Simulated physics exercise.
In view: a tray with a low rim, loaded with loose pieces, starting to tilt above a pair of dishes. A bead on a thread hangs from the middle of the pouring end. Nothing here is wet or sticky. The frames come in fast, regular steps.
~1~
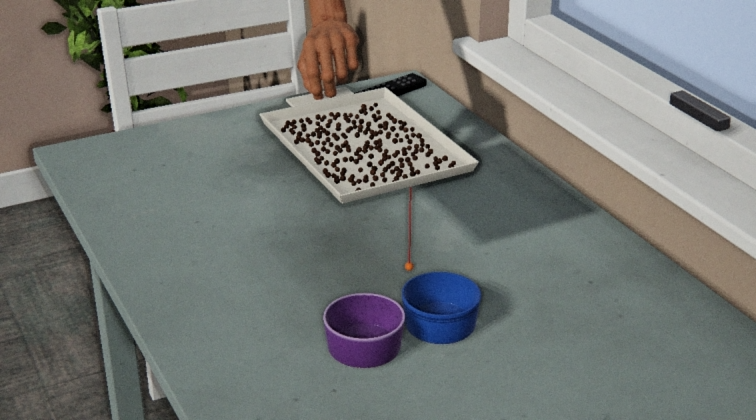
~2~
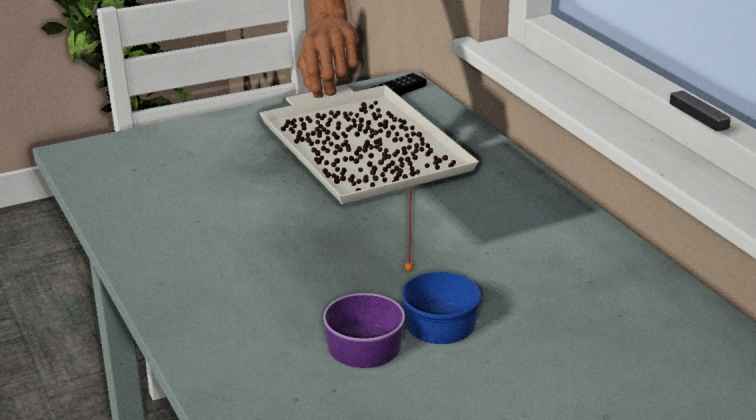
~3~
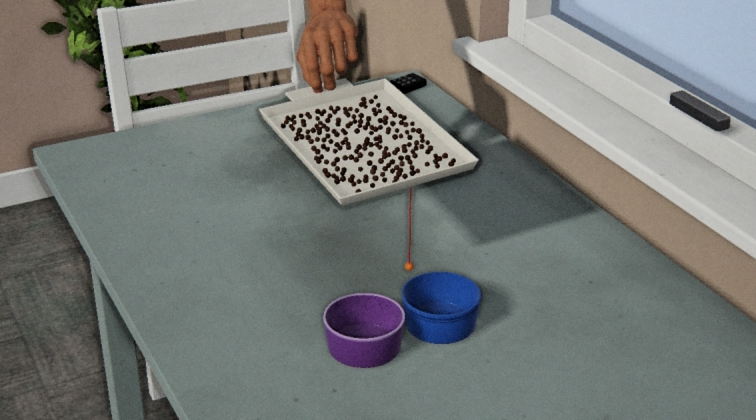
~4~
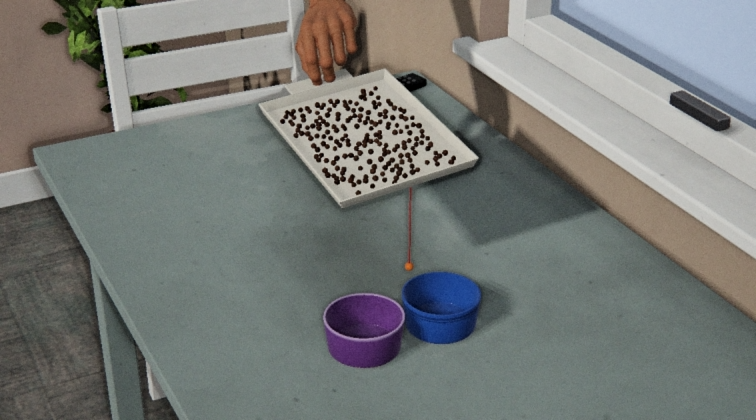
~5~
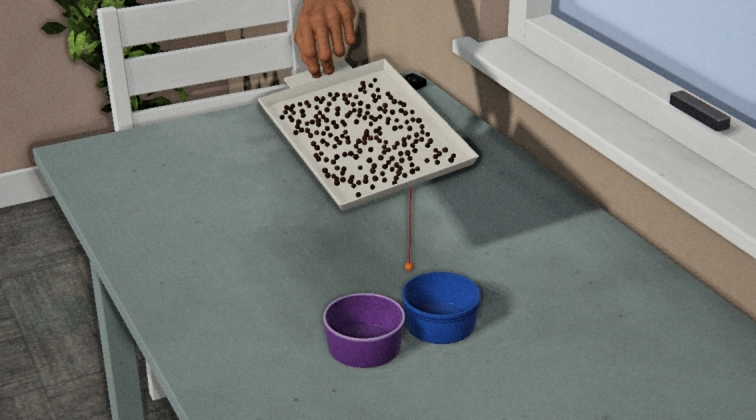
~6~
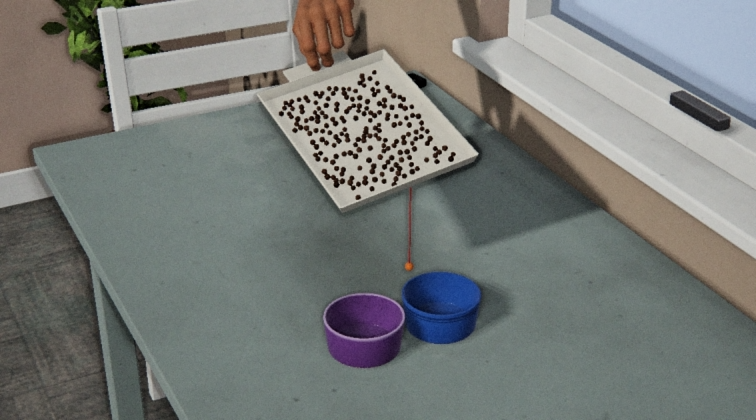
On a grey-green table by a window, a hand slowly raised the back of a white tray of small brown berries above a purple dish and a blue one, its front left corner dipping slightly.
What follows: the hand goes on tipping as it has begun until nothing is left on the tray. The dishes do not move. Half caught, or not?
They take only the smaller part between them.
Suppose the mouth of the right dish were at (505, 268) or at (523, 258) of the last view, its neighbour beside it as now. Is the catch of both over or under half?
The first try: The smaller part. The second: Not half.
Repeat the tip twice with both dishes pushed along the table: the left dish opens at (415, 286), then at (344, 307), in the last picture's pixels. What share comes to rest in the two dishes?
Roughly 0 per cent, and 80 per cent.
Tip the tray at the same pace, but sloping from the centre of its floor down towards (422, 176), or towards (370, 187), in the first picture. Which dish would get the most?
The first try: The dish on the right. The second: The left dish.
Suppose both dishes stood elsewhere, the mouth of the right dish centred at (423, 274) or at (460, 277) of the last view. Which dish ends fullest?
At the first place the left one, at the second the dish on the left.
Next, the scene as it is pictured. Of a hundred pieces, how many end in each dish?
Left dish near 20 in a hundred; right dish near 0.
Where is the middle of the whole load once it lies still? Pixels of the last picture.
Roughly at (342, 321).
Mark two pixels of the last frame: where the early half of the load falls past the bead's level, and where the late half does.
At about (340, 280), then at (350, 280).
Soon after the last picture, tray tipped steeply; nearly all on the tray; a stray few in the left dish; a stray few outside both; a stray few in the air.
A little later, tray tipped right over; a small part on the tray; about a quarter in the left dish; about a third outside both; about a quarter in the air.
Later still, tray tipped past a quarter turn; about a quarter in the left dish; most outside both.
At rest, tray tipped past a quarter turn; about a quarter in the left dish; none in the right dish; most outside both.
